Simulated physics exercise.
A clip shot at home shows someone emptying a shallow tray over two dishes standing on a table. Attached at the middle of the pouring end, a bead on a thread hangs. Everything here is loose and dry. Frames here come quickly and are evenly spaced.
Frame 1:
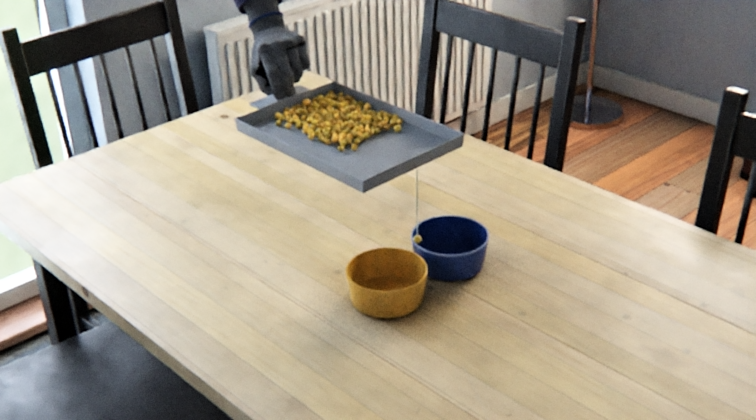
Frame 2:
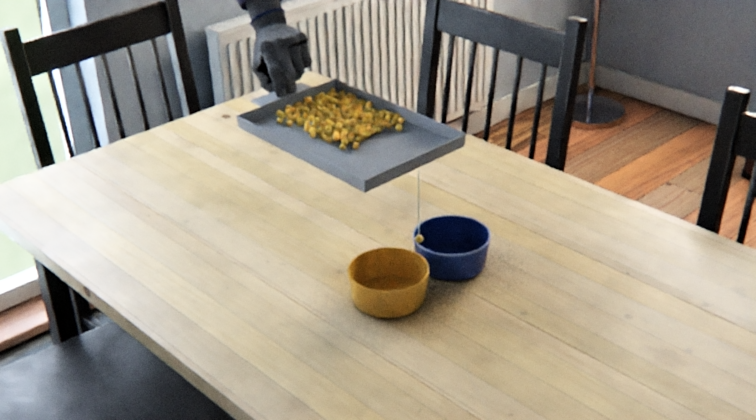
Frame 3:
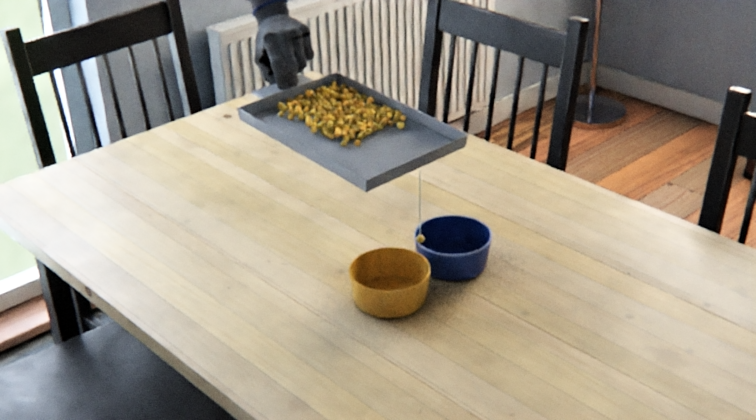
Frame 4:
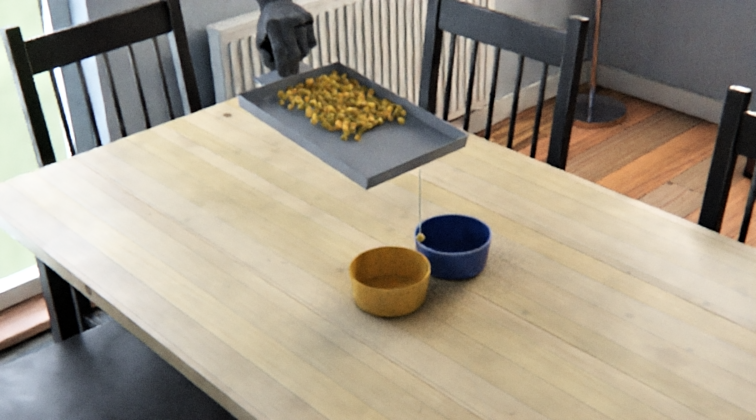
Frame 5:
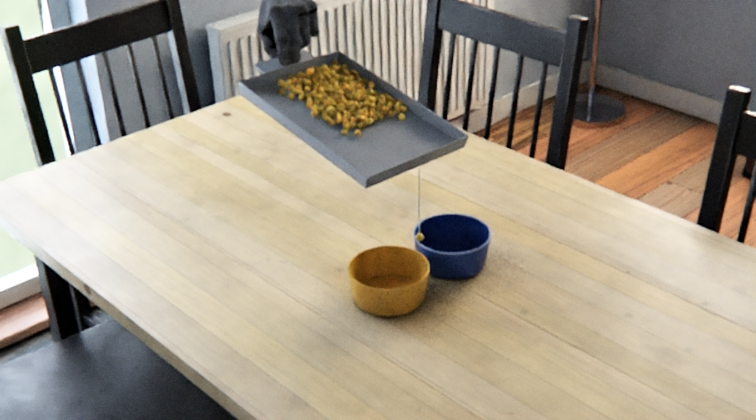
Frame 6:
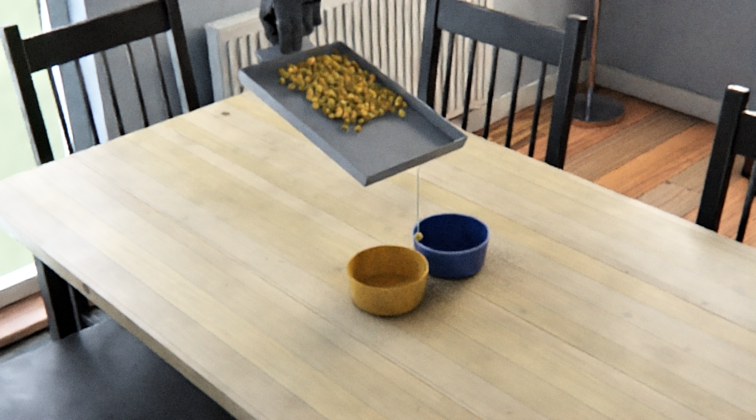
At a wooden table, a dark-gloved hand slowly raised the back of a gray tray of yellow puffed corn balls, tilting it toward a mustard bowl and a blue bowl while the pieces stayed bunched together.
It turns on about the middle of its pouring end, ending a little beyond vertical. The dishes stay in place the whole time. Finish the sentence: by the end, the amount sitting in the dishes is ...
... between one and two thirds of what the tray held.
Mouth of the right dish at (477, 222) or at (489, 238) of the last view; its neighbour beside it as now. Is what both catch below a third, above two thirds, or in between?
For the first try it's the middle third, and for the second it's more than two thirds.
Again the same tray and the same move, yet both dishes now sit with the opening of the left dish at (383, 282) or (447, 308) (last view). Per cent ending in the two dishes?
Respectively 60 % and 10 %.
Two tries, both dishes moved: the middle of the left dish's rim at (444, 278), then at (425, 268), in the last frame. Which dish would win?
First try: The dish on the right-hand side; second try: The dish on the right-hand side.
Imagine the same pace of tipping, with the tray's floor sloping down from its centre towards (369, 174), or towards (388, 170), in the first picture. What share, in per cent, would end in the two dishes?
So it's 80 percent with the first slope and 50 percent with the other.
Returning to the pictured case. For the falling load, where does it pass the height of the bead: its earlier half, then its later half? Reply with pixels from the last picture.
It goes through near (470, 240) first, then near (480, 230).
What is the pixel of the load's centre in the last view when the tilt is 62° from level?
(436, 138).
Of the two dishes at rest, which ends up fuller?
It's the one on the right.
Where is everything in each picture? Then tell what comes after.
Corners of the pouring end (363, 179) and (462, 134), level; middle of the load (336, 117), puffed corn balls; left dish (415, 297); right dish (478, 261); bead on its thread (418, 239), in the first picture.
Corners of the pouring end (365, 179) and (464, 134), level; middle of the load (338, 116), in the second picture.
Corners of the pouring end (367, 179) and (466, 134), tipped barely, lowest at the right corner; middle of the load (339, 110), in the third picture.
Corners of the pouring end (368, 177) and (467, 134), tipped a little, lowest at the right corner; middle of the load (340, 102), in the fourth picture.
Corners of the pouring end (368, 176) and (467, 135), tipped a little, lowest at the right corner; middle of the load (340, 94), in the fifth picture.
Corners of the pouring end (368, 175) and (466, 136), tipped clearly, lowest at the right corner; middle of the load (341, 86); left dish (416, 294); right dish (479, 258), in the sixth picture.
Just after the last frame, tray tipped steeply; the larger part on the tray; just a few in the right dish; about a tenth outside both; about a tenth in the air.
A moment on, tray tipped past a quarter turn; the larger part on the tray; about a tenth in the right dish; about a tenth outside both; just a few in the air.
Further on, tray tipped past a quarter turn; just a few in the left dish; roughly a third in the right dish; roughly half outside both.
When it is over, tray tipped past a quarter turn; just a few in the left dish; roughly a third in the right dish; roughly half outside both.
